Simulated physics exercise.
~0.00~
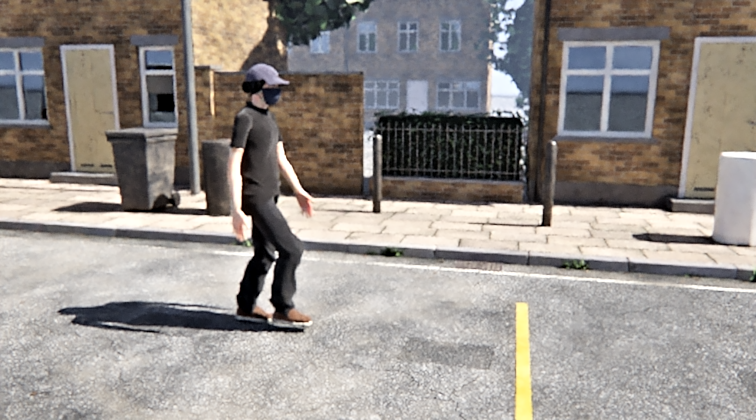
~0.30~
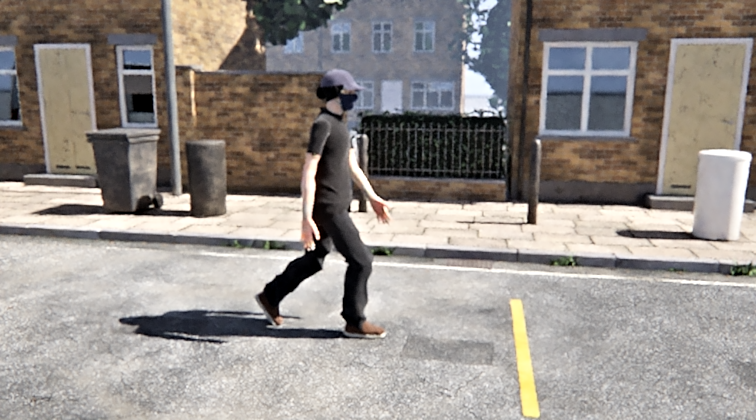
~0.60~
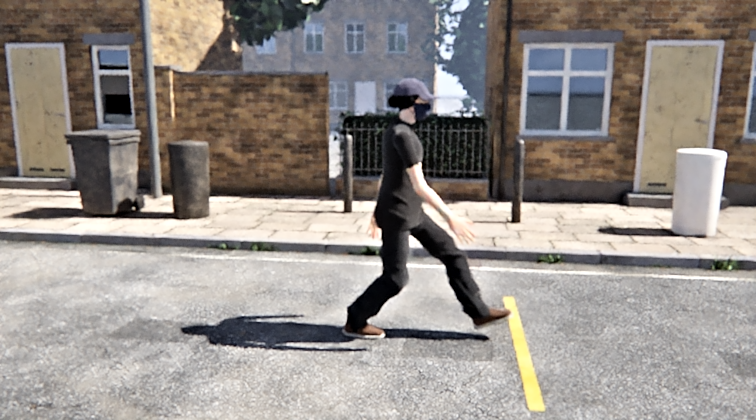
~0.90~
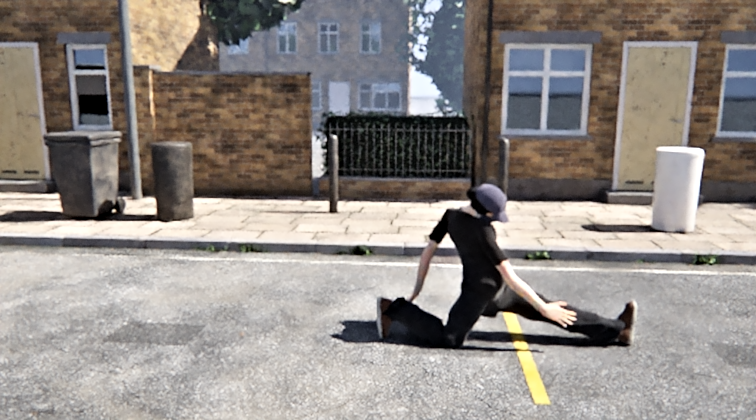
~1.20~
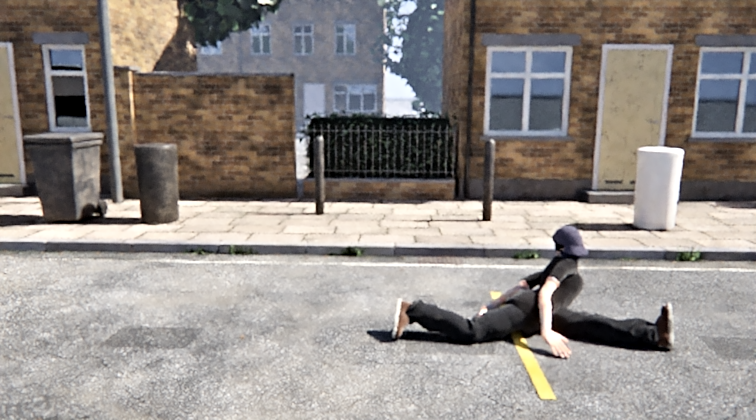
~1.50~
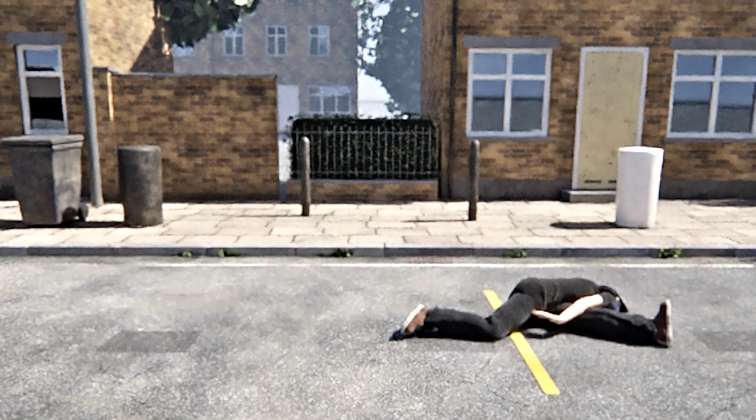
A person in a dark cap and black clothes strode right along the road, slid into a split across the yellow strip, and folded forward over the front leg, ending slumped low with hips, chest and head past the strip.
